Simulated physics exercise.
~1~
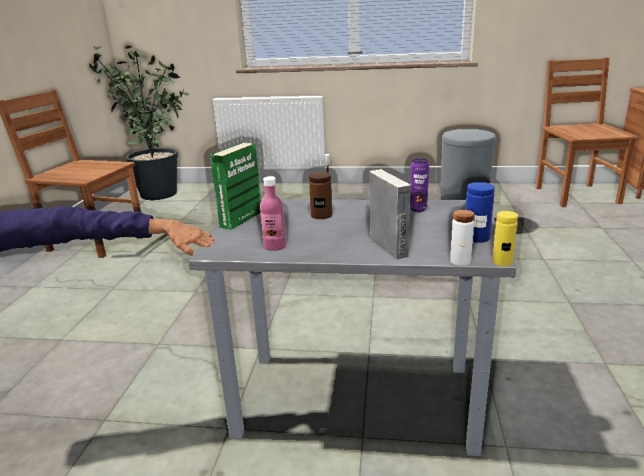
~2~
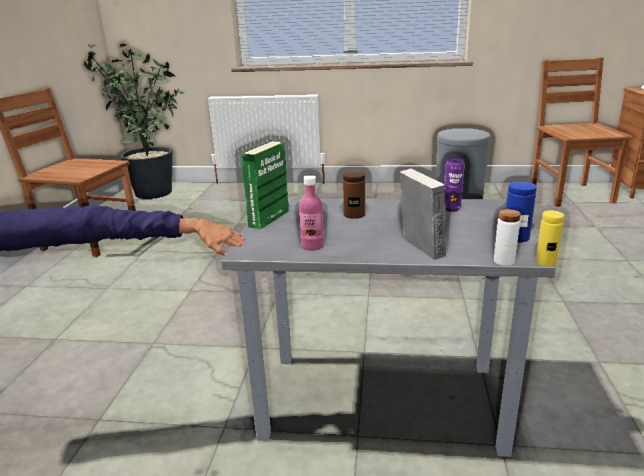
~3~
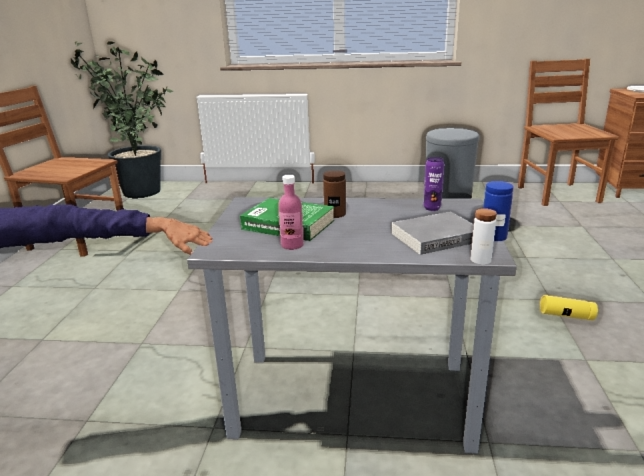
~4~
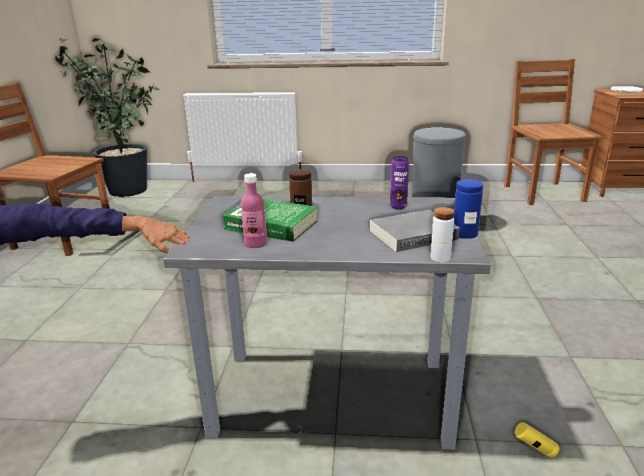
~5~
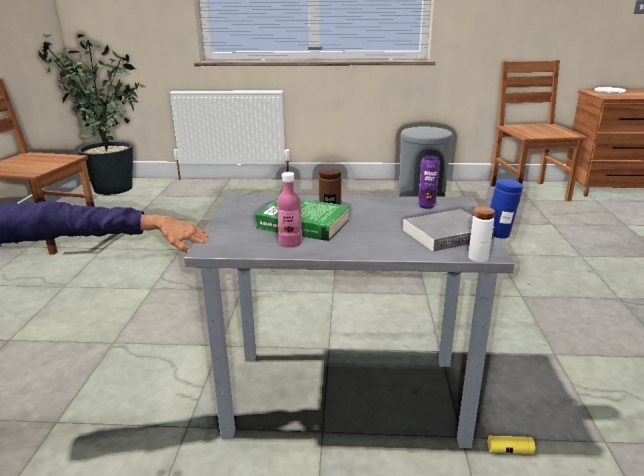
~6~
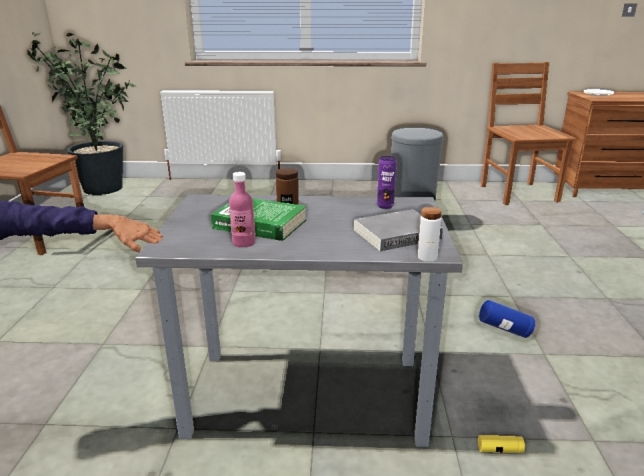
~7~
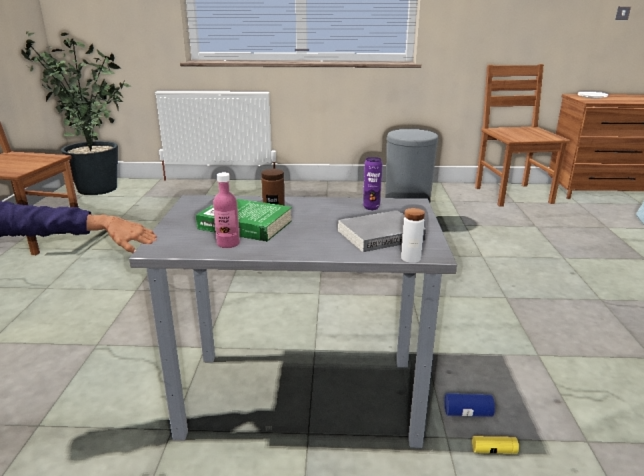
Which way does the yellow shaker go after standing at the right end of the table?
The yellow shaker moves down, falling past the right end of the table to the tiled floor.
In a tiled room with a window, radiator and wooden chairs, a grey table is seen from the front and slightly above, with a purple-sleeved hand at its left edge. A green book, pink bottle and brown jar stand on the left, with a grey book, purple can, blue jar and white and yellow shakers towards the right. The table shifts right and then back left with the hand, both books fall flat and the yellow shaker drops off. After more back-and-forth movement, the blue jar falls too. Both lie on the floor at the right, while the bottle, brown jar, can and white shaker remain upright.
